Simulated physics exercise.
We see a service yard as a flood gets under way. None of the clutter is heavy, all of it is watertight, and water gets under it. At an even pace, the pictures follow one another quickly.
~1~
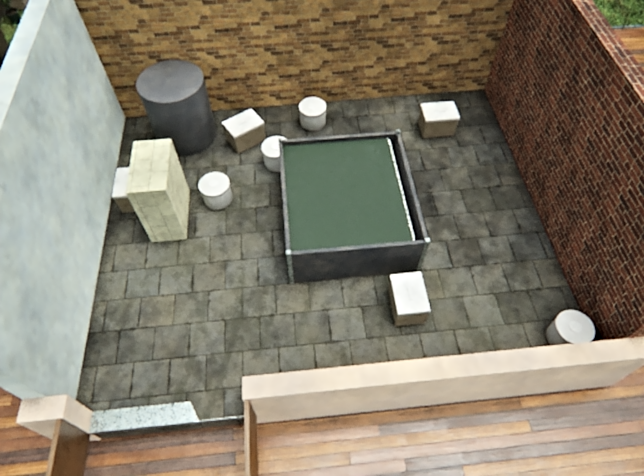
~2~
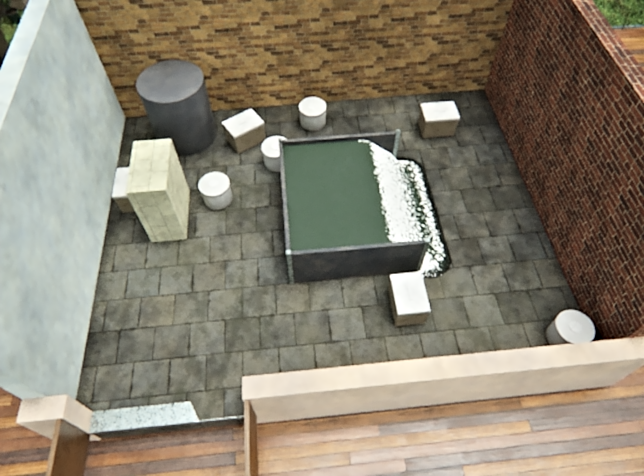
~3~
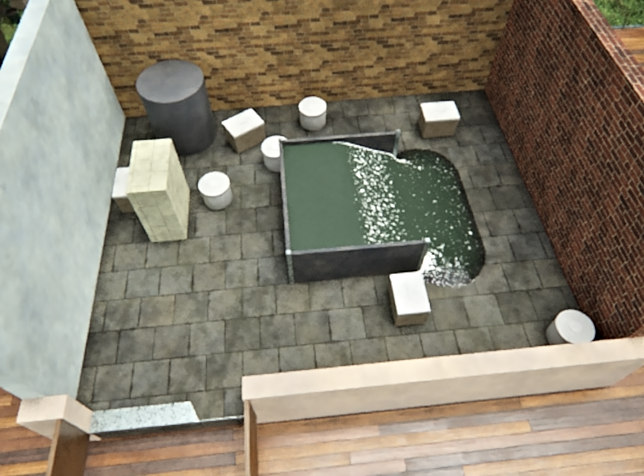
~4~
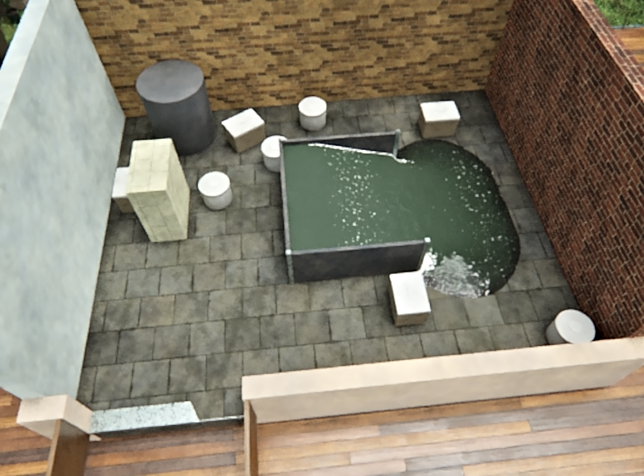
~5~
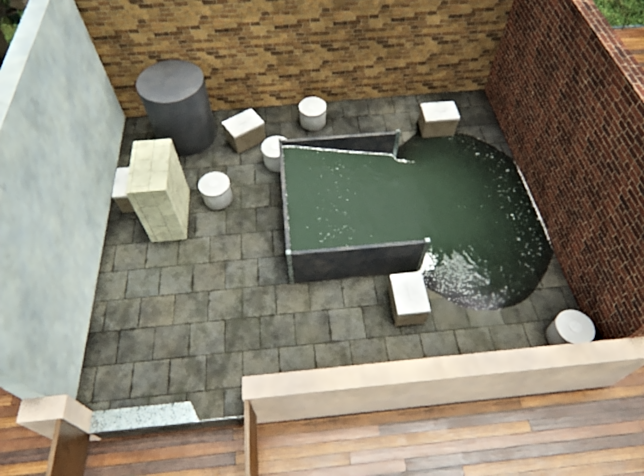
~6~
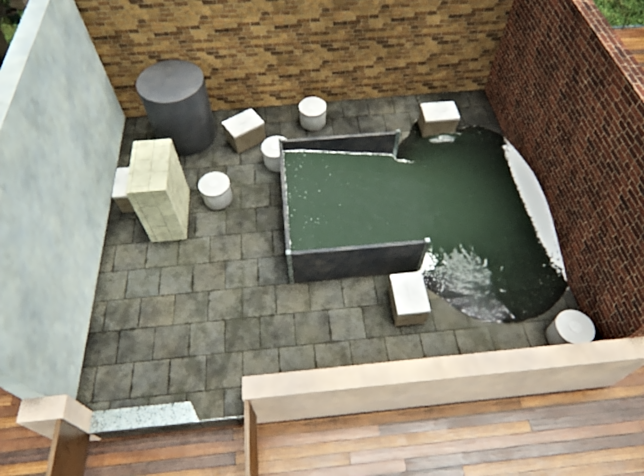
In a walled, paved yard, the right side of a dark tank opened and green water poured out, spreading across the paving to the brick wall while the scattered pale blocks and drums stayed put.
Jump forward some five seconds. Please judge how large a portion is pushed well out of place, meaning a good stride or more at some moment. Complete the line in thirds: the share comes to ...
The share comes to at least two thirds.
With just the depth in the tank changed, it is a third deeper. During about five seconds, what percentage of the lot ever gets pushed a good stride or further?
Roughly 90 per cent.
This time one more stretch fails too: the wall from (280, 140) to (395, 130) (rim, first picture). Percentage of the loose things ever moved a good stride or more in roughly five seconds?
About 60 per cent.
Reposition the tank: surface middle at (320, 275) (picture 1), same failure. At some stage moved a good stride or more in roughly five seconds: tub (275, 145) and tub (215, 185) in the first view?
Taking them in turn: Got there and didn't get there.
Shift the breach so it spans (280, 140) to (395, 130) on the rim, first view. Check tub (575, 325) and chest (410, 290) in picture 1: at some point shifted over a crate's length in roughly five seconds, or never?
Taking them in order, short of it and short of it.
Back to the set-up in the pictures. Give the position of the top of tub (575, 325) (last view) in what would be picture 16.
About (502, 319).
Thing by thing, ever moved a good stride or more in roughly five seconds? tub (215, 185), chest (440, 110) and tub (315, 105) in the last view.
Working through them in turn, I get never that far off, shoved clear, then shoved clear.
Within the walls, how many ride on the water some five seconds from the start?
3 of them.
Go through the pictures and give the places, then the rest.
A tub at (313, 106), on the bottom; a chest at (410, 292), on the bottom; 0 of 8 have shifted, in the first picture.
A tub at (313, 106) rests on the ground; a chest at (410, 292) rests on the ground; 0 of 8 have shifted, in the second picture.
A tub at (313, 106) rests on the ground; a chest at (410, 292), on the bottom; 0 of 8 have shifted, in the third picture.
A tub at (313, 106) rests on the ground; a chest at (410, 292) rests on the ground; 0 of 8 have shifted, in the fourth picture.
A tub at (313, 106) rests on the ground; a chest at (410, 292), on the bottom; 0 of 8 have shifted, in the fifth picture.
A tub at (313, 106) rests on the ground; a chest at (410, 292) rests on the ground; 0 of 8 have shifted, in the sixth picture.
A moment on, 0 of 8 are well off their spots; 0 afloat.
Next, 1 of 8 are well off their spots; 1 afloat.
Later, 4 of 8 are well off their spots; 1 afloat.
In the end, 6 of 8 are well off their spots, and 6 have been at some point; 3 afloat.
